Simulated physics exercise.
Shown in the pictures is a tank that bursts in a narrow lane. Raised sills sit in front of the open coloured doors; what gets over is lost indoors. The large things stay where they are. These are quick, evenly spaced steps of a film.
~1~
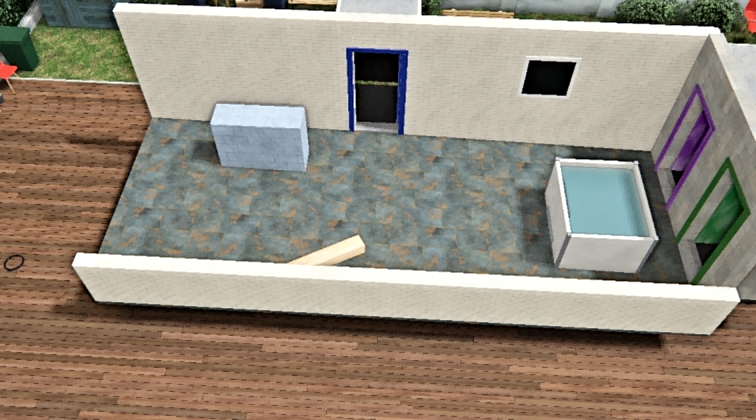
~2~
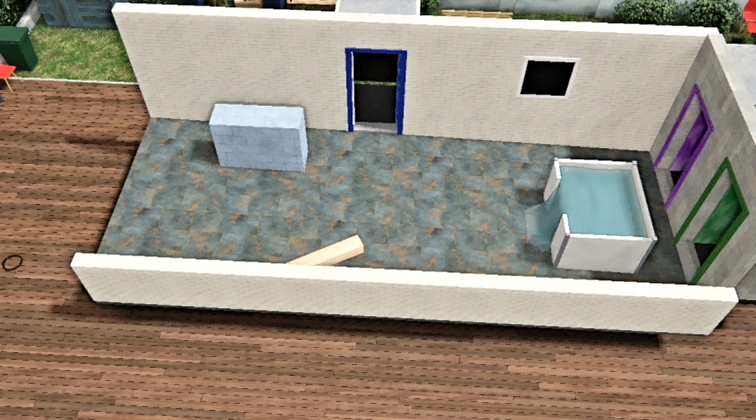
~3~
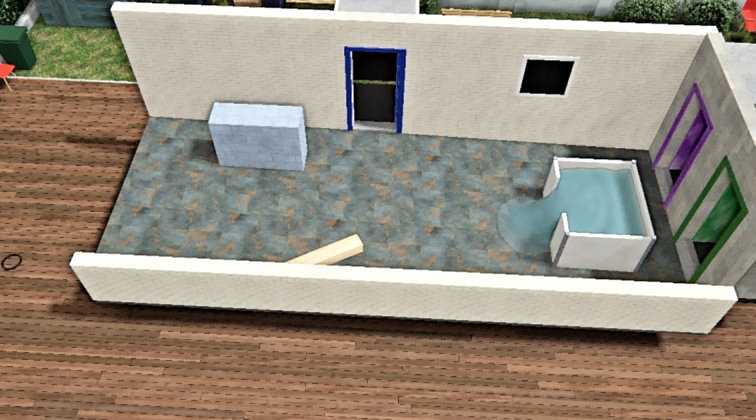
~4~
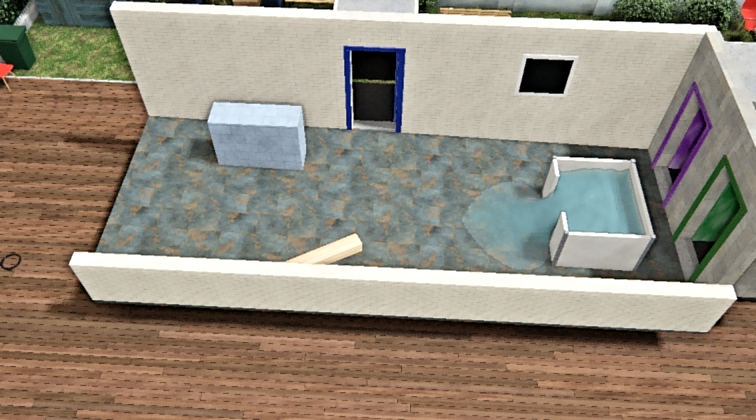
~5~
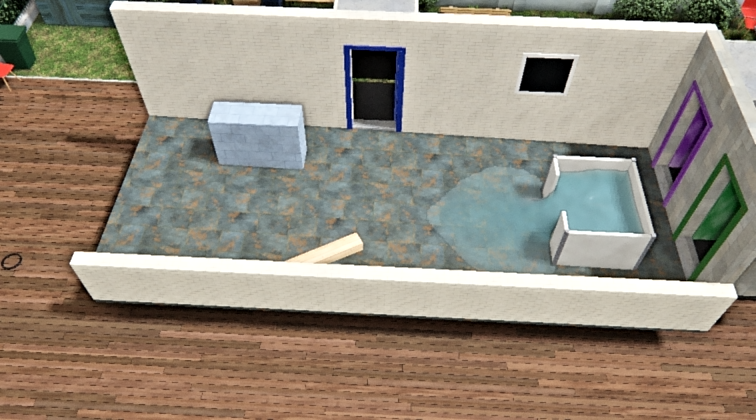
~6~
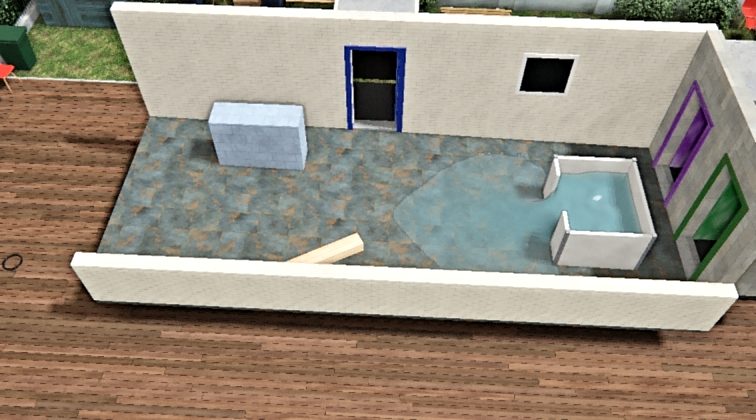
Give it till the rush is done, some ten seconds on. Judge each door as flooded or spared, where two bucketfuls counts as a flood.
The green door is spared, the purple door is spared, the blue door is flooded.
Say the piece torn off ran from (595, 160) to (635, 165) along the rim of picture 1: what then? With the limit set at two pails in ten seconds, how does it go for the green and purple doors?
Green remains within limit and purple tops the threshold.
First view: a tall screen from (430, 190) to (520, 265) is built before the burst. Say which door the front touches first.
The one in blue, I think.
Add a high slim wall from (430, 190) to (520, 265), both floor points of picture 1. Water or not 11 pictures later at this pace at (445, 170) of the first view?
At that place: Wet.
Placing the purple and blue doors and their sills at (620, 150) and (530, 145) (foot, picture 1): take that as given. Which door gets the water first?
That is the blue door.
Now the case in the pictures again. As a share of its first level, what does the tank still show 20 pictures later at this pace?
It works out to roughly 30 percent.
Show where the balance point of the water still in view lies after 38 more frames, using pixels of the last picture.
I reckon somewhere around (418, 206).
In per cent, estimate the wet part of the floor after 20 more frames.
Roughly 80 per cent.
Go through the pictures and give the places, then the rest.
In the first frame, the water tank at (603, 201) is whole and still.
In the second frame, the front is at (533, 208), out from the gap at (556, 217).
In the third frame, water pours out at (554, 218) and has run to (502, 214).
In the fourth frame, the front is at (467, 216), out from the gap at (553, 217).
In the fifth frame, water pours out at (554, 216) and has run to (432, 210).
In the sixth frame, the front is at (397, 216), out from the gap at (554, 217).
A moment on, water covers 45 % of the floor; the green door not reached, the purple door not reached, the blue door wet at the sill, nothing in.
Next, water covers 55 % of the floor; the green door not reached, the purple door not reached, the blue door under two buckets in.
Then, water covers 80 % of the floor; the green door not reached, the purple door not reached, the blue door under two buckets in.
Later, water covers 85 % of the floor; the green door wet at the sill, nothing in, the purple door wet at the sill, nothing in, the blue door over two buckets in.
In the end, water covers 85 % of the floor; the green door wet at the sill, nothing in, the purple door under two buckets in, the blue door over two buckets in.
